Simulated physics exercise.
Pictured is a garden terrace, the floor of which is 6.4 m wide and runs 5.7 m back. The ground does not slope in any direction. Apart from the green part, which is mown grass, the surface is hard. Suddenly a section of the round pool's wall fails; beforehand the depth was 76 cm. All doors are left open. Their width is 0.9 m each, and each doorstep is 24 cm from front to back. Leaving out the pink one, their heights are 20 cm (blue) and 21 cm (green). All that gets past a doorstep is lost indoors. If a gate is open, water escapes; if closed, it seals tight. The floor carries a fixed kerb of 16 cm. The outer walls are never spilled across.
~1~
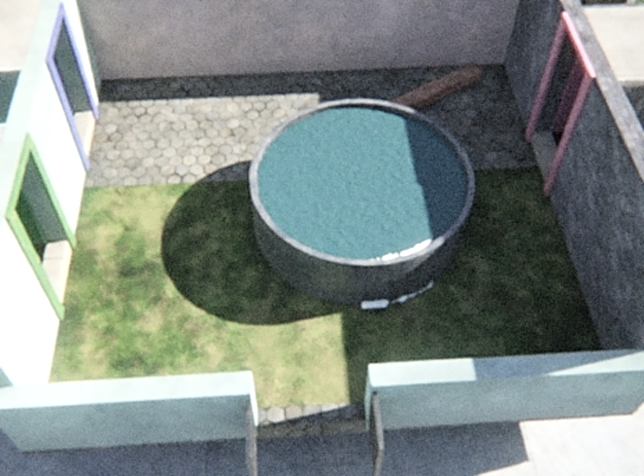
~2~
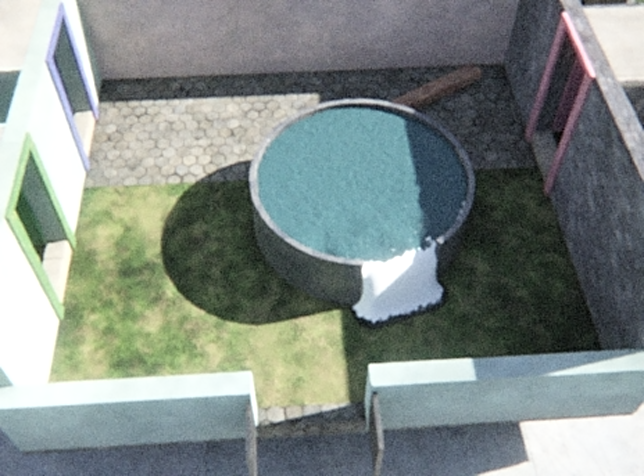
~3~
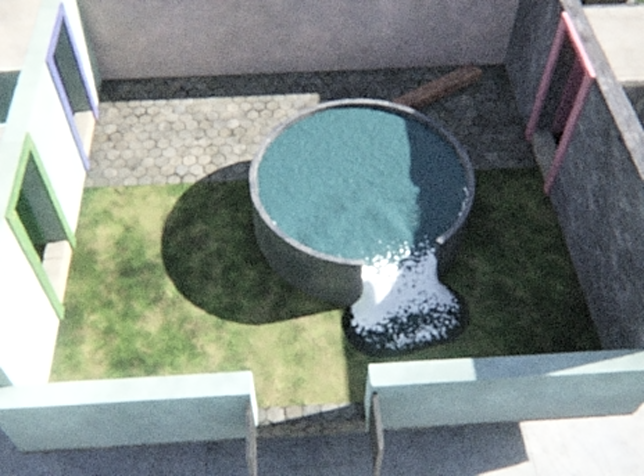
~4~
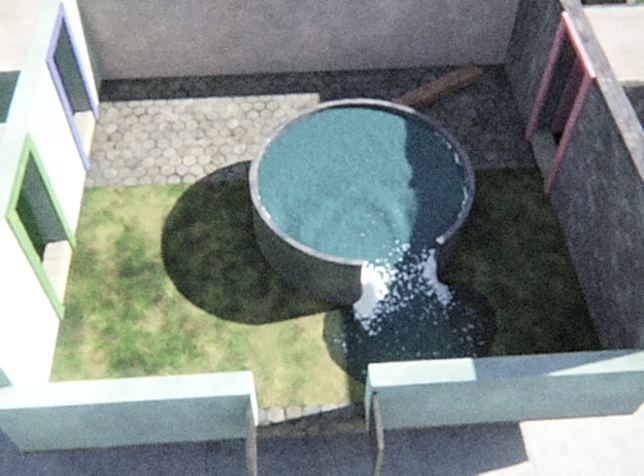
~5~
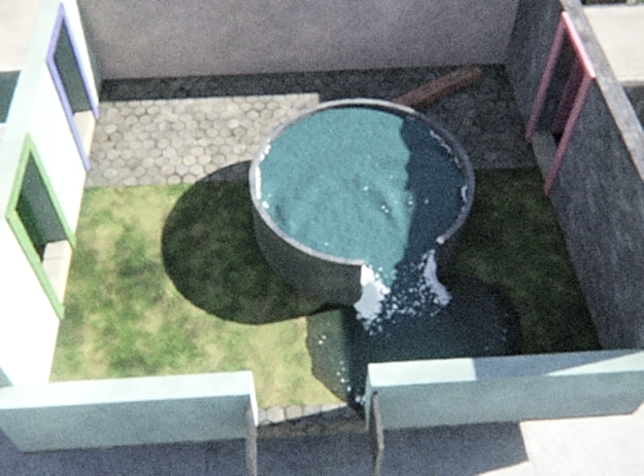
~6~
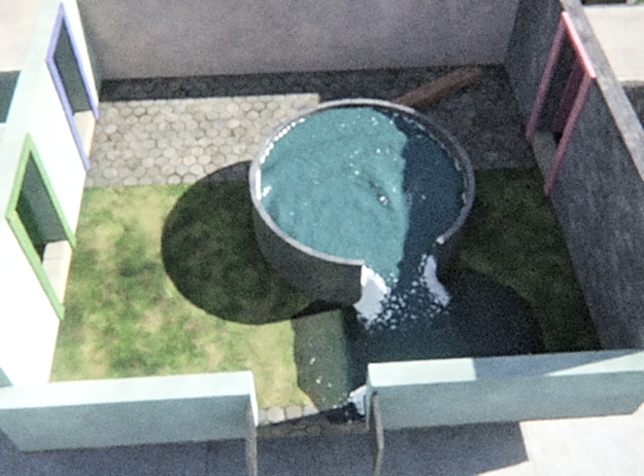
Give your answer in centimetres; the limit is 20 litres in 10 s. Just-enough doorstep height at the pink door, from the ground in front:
13 cm, roughly.
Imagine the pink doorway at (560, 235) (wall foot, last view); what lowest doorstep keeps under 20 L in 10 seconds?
About 10.5 cm.
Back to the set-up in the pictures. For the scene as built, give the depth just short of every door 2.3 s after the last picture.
In cm: Blue 0, pink 9, green 0.
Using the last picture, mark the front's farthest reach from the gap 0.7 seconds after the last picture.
Pixel close to (608, 385).
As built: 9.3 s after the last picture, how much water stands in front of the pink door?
The depth there is around 16.0 cm.
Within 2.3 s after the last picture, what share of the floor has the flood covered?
Some 40 per cent is wet.
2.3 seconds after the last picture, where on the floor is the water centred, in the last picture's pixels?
Look at about (394, 258) in the last view.
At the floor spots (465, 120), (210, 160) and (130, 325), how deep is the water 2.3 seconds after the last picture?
I'd read roughly 0, 0 and 4 cm there.
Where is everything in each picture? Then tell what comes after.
Still water, 76 cm deep, in the round pool at (362, 179); the pink door at (557, 111) is dry, in the first picture.
The gap is at (399, 282), the front 0.3 m out at (433, 304); the back of the round pool holds 76 cm, in the second picture.
The front is at (445, 338), 0.8 m from the gap at (399, 284); 0.9 m2 of floor is wet, 76 cm left at the back, in the third picture.
Water pours out at (398, 285) and has run 1.2 m, to a hidden place; about 10 cm deep outside, 76 cm at the back, in the fourth picture.
The gap is at (398, 285), the front 1.6 m out at a hidden place; the back of the round pool holds 76 cm, in the fifth picture.
Water pours out at (399, 285) and has run 1.8 m, to a hidden place; about 7 cm deep outside, 75 cm at the back; 2.3 m in a straight line remain to the pink door at (557, 111), in the sixth picture.
Then, 0.7 s after the last picture water covers 20 % of the floor, deepest (53 cm) near (608, 385); it has not reached the pink door.
Then, 2.3 s after the last picture water covers 40 % of the floor, deepest (40 cm) near (608, 385); 9 cm at the pink door, 0 litres in over its 22 cm doorstep.
Then, 9.3 s after the last picture water covers 95 % of the floor, deepest (18 cm) near (489, 68); 16 cm at the pink door, 0 litres in over its 22 cm doorstep.
At the pink door as built, the water peaked near 18 cm, 7.9 s after the last picture.
With a doorstep of 10.5 cm, 46 litres would have come in within the 10 s; with 14 cm, 12 litres. So under 20 litres takes about 13 cm.
